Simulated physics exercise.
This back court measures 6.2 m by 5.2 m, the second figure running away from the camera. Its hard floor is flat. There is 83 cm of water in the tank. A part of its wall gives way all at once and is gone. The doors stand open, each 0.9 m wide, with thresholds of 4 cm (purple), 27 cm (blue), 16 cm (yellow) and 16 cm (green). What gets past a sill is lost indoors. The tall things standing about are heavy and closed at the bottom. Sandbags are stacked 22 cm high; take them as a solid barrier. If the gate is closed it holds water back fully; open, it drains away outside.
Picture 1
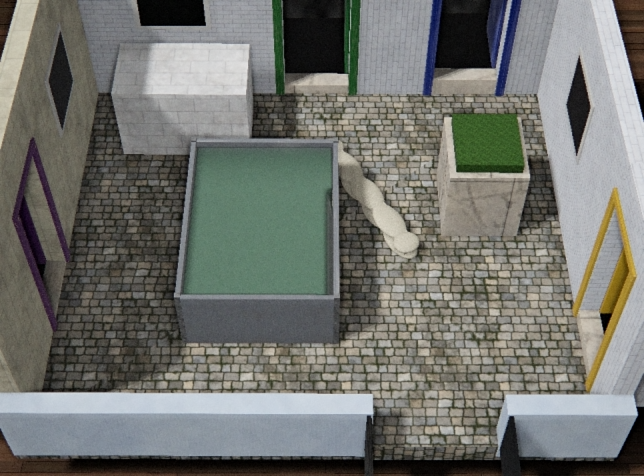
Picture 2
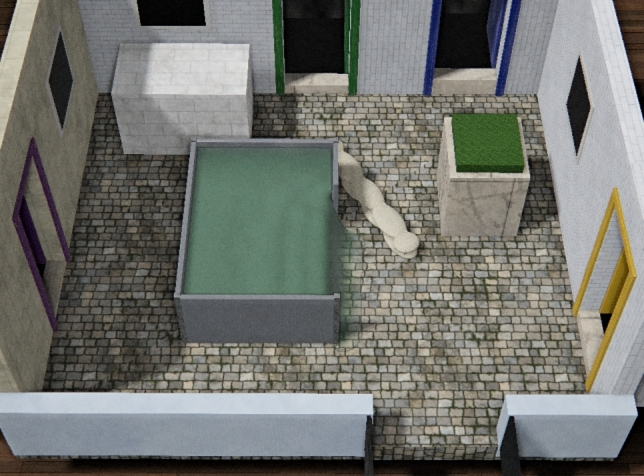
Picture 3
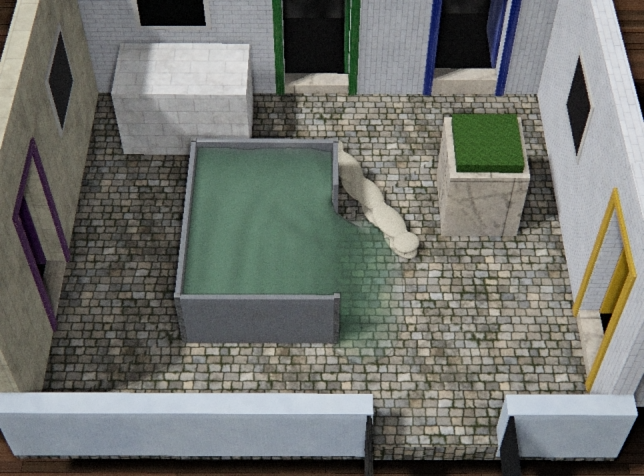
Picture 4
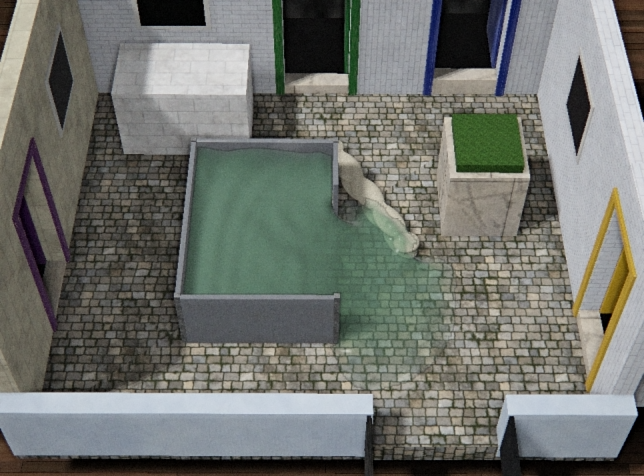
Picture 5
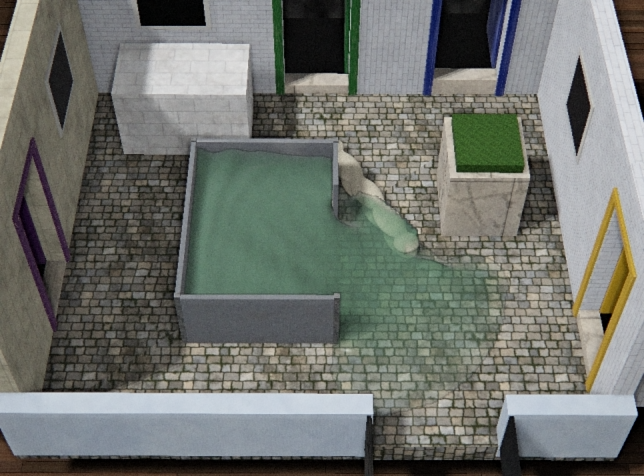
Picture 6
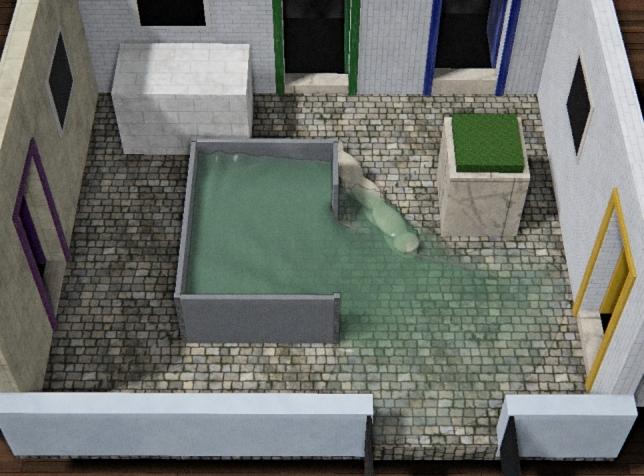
Green water pours from the tank's open right side and spreads across the cobbled floor.
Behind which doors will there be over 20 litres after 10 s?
Door by door: At the purple door it stays under the limit; at the blue door it keeps below the limit; at the yellow door it passes the limit; at the green door it keeps below the limit.
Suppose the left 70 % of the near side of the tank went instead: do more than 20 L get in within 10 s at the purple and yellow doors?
Then: Purple above, yellow over.
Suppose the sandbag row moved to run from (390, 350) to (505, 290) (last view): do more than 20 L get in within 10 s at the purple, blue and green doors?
Then: Purple above, blue under, green under.
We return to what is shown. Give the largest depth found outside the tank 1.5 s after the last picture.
Up to some 46 cm.
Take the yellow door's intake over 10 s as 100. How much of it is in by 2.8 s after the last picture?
Some 90 per cent by then.
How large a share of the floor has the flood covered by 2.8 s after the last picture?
Near 50 per cent is wet.
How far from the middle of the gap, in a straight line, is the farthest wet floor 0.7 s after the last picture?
Some 3.4 m out.
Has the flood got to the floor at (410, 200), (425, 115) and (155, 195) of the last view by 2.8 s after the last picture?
In that order: Wet, under water, dry.
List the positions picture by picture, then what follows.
Still water, 83 cm deep, in the tank at (261, 218), in the first picture.
Water pours out at (333, 270) and has run 0.9 m, to (340, 348); typically 7 cm deep outside, 83 cm at the tank's back, in the second picture.
The front is at (366, 357), 1.1 m from the gap at (333, 271); 1.2 m2 of floor is under water; 82 cm left at the back of the tank, in the third picture.
Water pours out at (333, 273) and has run 1.5 m, to (418, 366); typically 15 cm deep outside, 73 cm at the tank's back, in the fourth picture.
Water pours out at (333, 273) and has run 2.1 m, to (502, 285); typically 12 cm deep outside, 71 cm at the tank's back, in the fifth picture.
The front is at (562, 294), 2.8 m from the gap at (333, 273); 5.9 m2 of floor is under water; 69 cm left at the back of the tank, in the sixth picture.
Then, 0.7 s after the last picture water covers 35 % of the floor and is deepest (46 cm) near (567, 294); purple door not reached, blue door not reached, yellow door 30 cm at the sill, 73 L in, green door not reached.
Then, 1.5 s after the last picture water covers 45 % of the floor and is deepest (46 cm) near (560, 344); purple door not reached, blue door 4 cm at the sill, 0 L in, yellow door 40 cm at the sill, 216 L in, green door not reached.
Then, 2.8 s after the last picture water covers 50 % of the floor and is deepest (26 cm) near (534, 104); purple door not reached, blue door 14 cm at the sill, 0 L in, yellow door 25 cm at the sill, 359 L in, green door 4 cm at the sill, 0 L in.
Then, 5.3 s after the last picture water covers 65 % of the floor and is deepest (18 cm) near (264, 112); purple door not reached, blue door 13 cm at the sill, 0 L in, yellow door 15 cm at the sill, 393 L in, green door 3 cm at the sill, 0 L in.
Then, 9.3 s after the last picture water covers 90 % of the floor and is deepest (14 cm) near (368, 103); purple door 3 cm at the sill, 0 L in, blue door 9 cm at the sill, 0 L in, yellow door 7 cm at the sill, 393 L in, green door 11 cm at the sill, 0 L in.
